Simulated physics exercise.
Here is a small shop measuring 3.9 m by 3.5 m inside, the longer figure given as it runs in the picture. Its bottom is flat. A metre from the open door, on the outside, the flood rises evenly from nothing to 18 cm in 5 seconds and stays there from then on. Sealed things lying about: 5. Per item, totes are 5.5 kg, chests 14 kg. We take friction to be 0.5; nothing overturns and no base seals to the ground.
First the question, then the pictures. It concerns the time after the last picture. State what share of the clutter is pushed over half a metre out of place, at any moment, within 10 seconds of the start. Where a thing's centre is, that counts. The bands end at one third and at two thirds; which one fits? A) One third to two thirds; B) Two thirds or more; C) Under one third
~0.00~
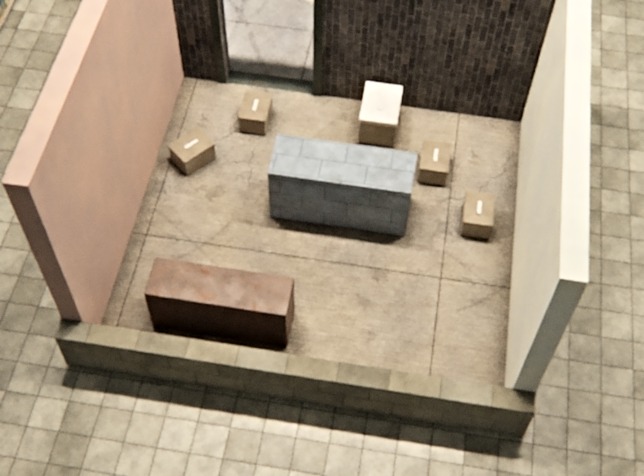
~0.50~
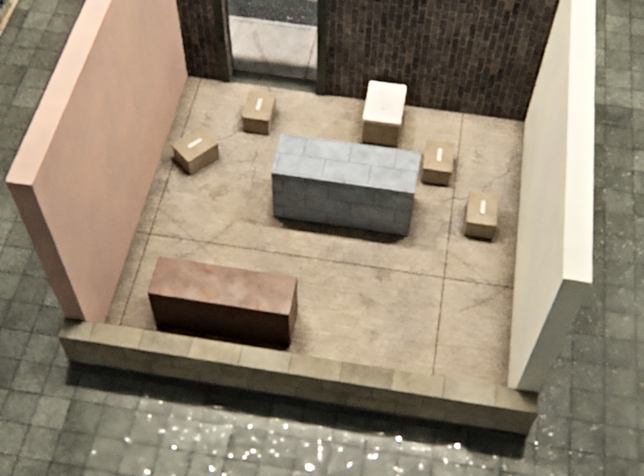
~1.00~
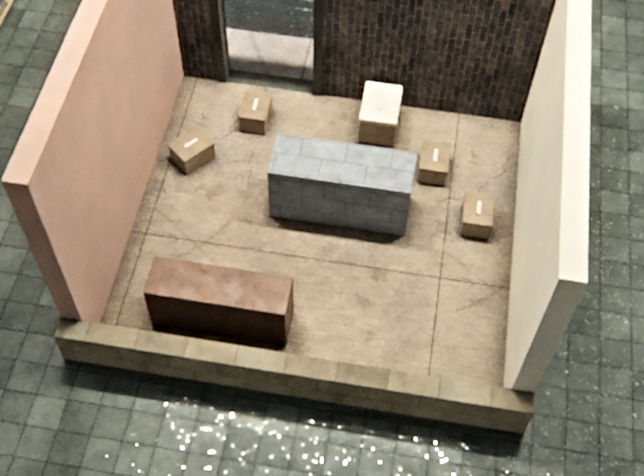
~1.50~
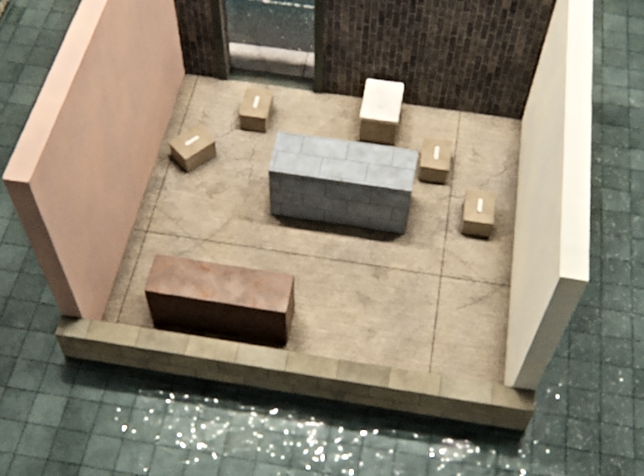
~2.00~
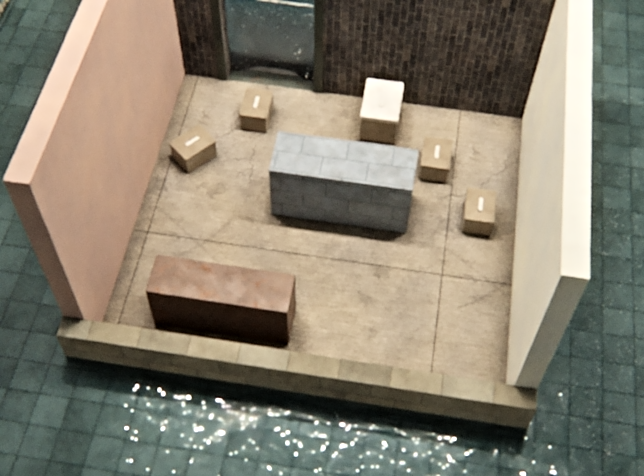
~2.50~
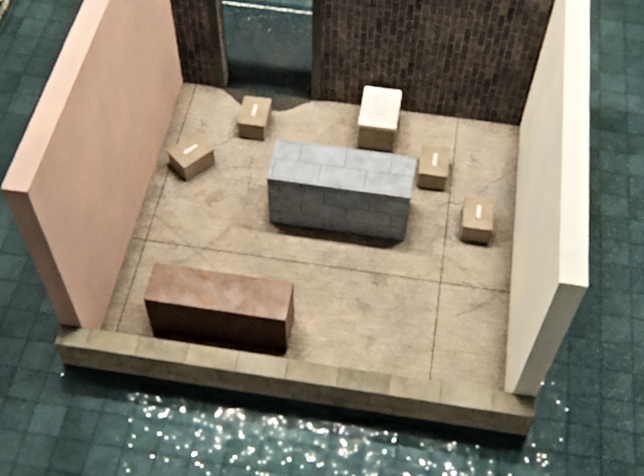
Answer: A.
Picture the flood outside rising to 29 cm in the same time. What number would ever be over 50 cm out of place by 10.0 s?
It would come to 5 of them.
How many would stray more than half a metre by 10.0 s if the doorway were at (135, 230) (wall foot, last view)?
Result: 1.
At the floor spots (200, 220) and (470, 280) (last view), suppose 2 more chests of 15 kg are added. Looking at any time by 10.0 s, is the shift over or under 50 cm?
Taking them in order, the first is above the threshold and the second is below the threshold.
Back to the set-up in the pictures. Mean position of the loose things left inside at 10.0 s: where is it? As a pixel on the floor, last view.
(386, 227).
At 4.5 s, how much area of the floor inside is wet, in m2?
I'd estimate close to 3.0 m2.
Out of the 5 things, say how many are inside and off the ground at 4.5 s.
I get 0.
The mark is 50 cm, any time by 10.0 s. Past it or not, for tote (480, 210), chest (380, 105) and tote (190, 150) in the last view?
Taking them in that order, the first is within the limit, the second within the limit and the third beyond the limit.
After 3.5 s 0 of 5 are over 50 cm from their spots; 0 afloat.
After 4.5 s 1 of 5 are over 50 cm from their spots; 0 afloat.
After 7.0 s 2 of 5 are over 50 cm from their spots; 2 afloat.
After 10.0 s 3 of 5 are over 50 cm from their spots, and 3 have been at some point; 2 afloat.
